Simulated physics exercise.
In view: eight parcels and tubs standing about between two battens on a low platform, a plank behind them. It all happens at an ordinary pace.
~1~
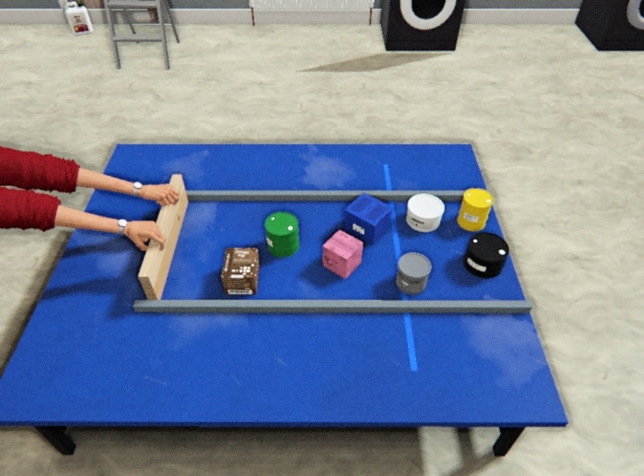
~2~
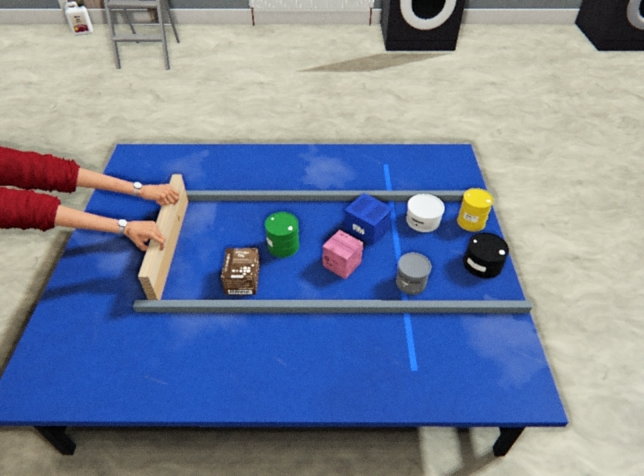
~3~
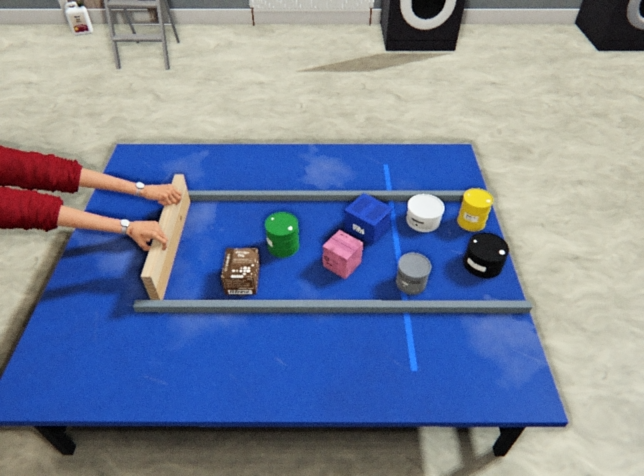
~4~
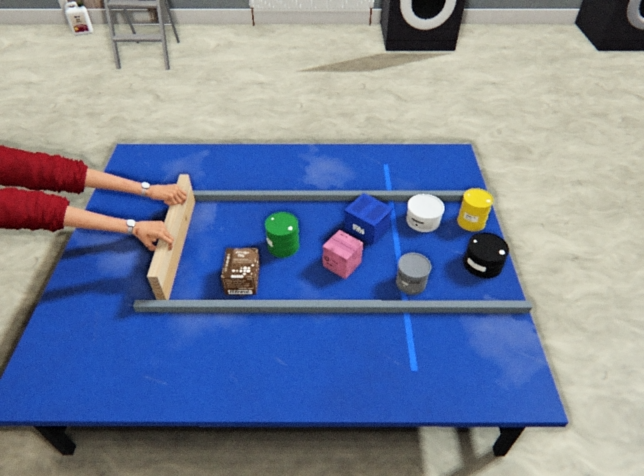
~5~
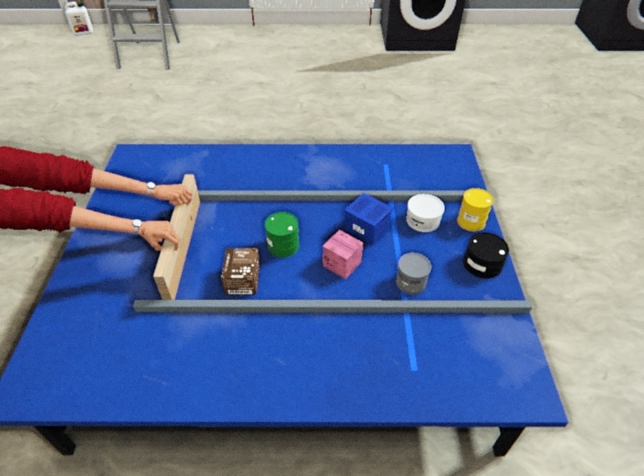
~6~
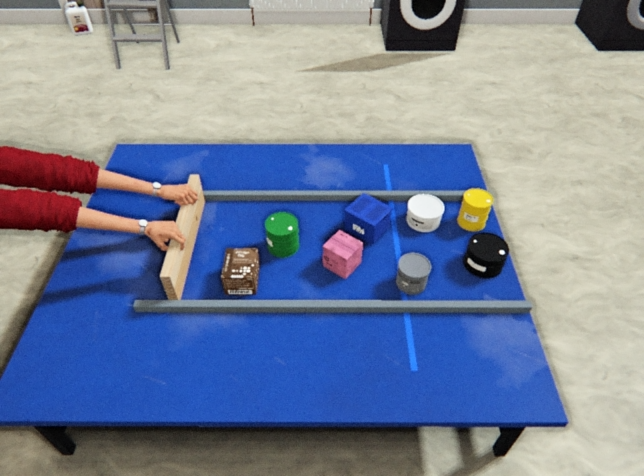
The footage shows two hands in red sleeves sliding a wooden plank slowly and slightly rightward between two gray battens on a blue platform, while the eight boxes and tubs standing ahead of it, untouched, stay still.
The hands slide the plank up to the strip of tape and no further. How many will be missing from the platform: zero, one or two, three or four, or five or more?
The number that fall off is zero.
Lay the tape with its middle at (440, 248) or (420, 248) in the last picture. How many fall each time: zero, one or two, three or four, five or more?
One after another: One to two; zero.
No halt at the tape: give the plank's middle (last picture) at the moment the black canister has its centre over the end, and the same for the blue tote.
For the black canister at (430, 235), for the blue tote at (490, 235).
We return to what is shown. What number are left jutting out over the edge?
0 of them.
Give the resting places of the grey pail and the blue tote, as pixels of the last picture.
About (451, 274), and the other about (412, 211).
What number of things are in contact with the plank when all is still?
That makes 3.
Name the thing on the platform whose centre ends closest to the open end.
Foremost is the yellow canister.
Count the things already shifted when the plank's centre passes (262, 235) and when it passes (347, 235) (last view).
By then 1, and 4.
A little later, none off yet; yellow canister at rest near (475, 210); black canister at rest near (486, 255); white pail at rest near (425, 213).
When it is over, the number that fall off is zero.
